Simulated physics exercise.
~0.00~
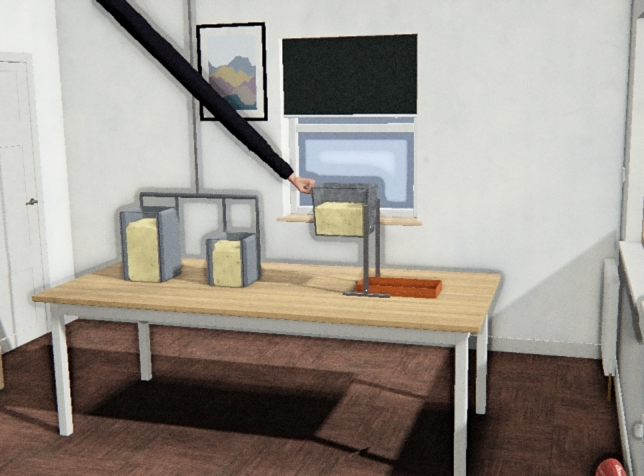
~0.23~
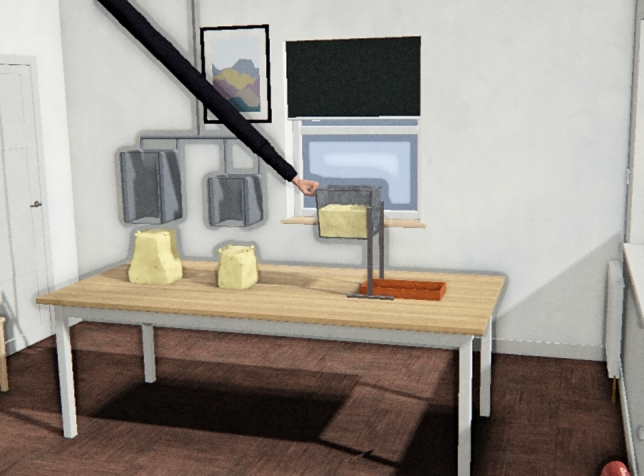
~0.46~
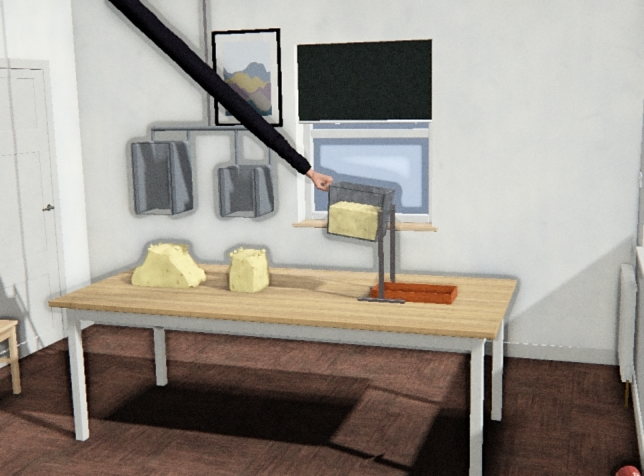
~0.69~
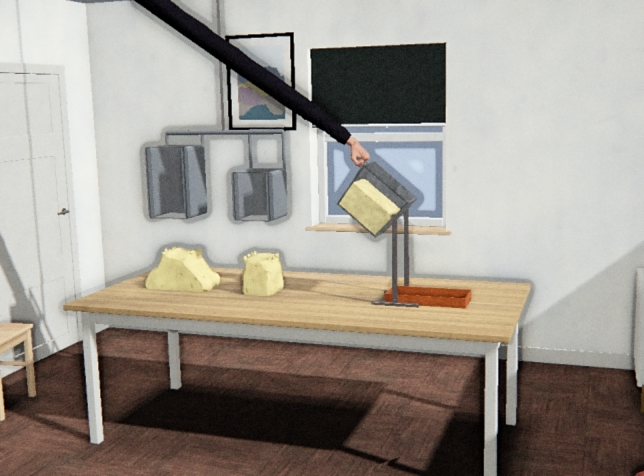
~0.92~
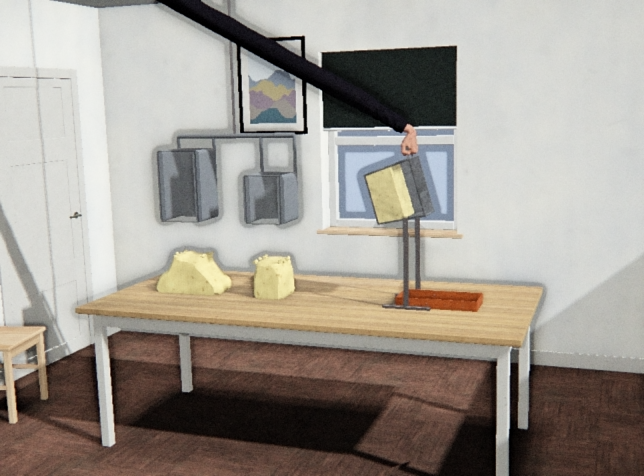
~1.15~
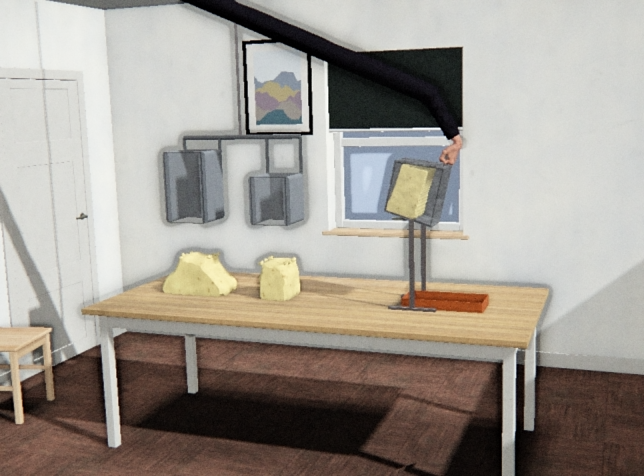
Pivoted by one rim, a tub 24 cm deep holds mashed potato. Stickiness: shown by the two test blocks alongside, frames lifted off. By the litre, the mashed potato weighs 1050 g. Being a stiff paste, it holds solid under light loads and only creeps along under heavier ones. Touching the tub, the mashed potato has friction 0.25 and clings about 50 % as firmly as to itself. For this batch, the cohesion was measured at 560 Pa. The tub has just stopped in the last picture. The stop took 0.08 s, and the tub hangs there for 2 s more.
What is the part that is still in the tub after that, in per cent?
About 0 %.
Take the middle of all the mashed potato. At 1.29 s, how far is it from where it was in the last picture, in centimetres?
Distance: About 8 cm.
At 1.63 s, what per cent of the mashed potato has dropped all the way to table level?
Roughly 7 per cent.
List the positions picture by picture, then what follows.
The first picture shows handle-side rim at (313, 187), tilt 0 degrees; crest of the mashed potato at (321, 208); block heights 32 cm, 21 cm (left to right).
The second picture shows handle-side rim at (316, 189), tilt 0 degrees; crest of the mashed potato at (325, 210); block heights 27 cm, 20 cm (left to right).
The third picture shows handle-side rim at (330, 185), tilt 8 degrees; crest of the mashed potato at (333, 207); block heights 21 cm, 20 cm (left to right).
The fourth picture shows handle-side rim at (365, 165), tilt 40 degrees; crest of the mashed potato at (355, 184); block heights 21 cm, 20 cm (left to right).
The fifth picture shows handle-side rim at (410, 159), tilt 74 degrees; crest of the mashed potato at (388, 168); block heights 21 cm, 20 cm (left to right).
The sixth picture shows handle-side rim at (444, 170), tilt 103 degrees; crest of the mashed potato at (404, 165); block heights 21 cm, 20 cm (left to right).
After 1.29 s, the tub is at 103 degrees and holds 98 %.
After 1.46 s, the tub is at 103 degrees and holds 45 %.
After 1.63 s, the tub is at 103 degrees and holds 10 %.
After 1.80 s, the tub is at 103 degrees and holds 0 %.
After 3.15 s, the tub is at 103 degrees and holds 0 %.
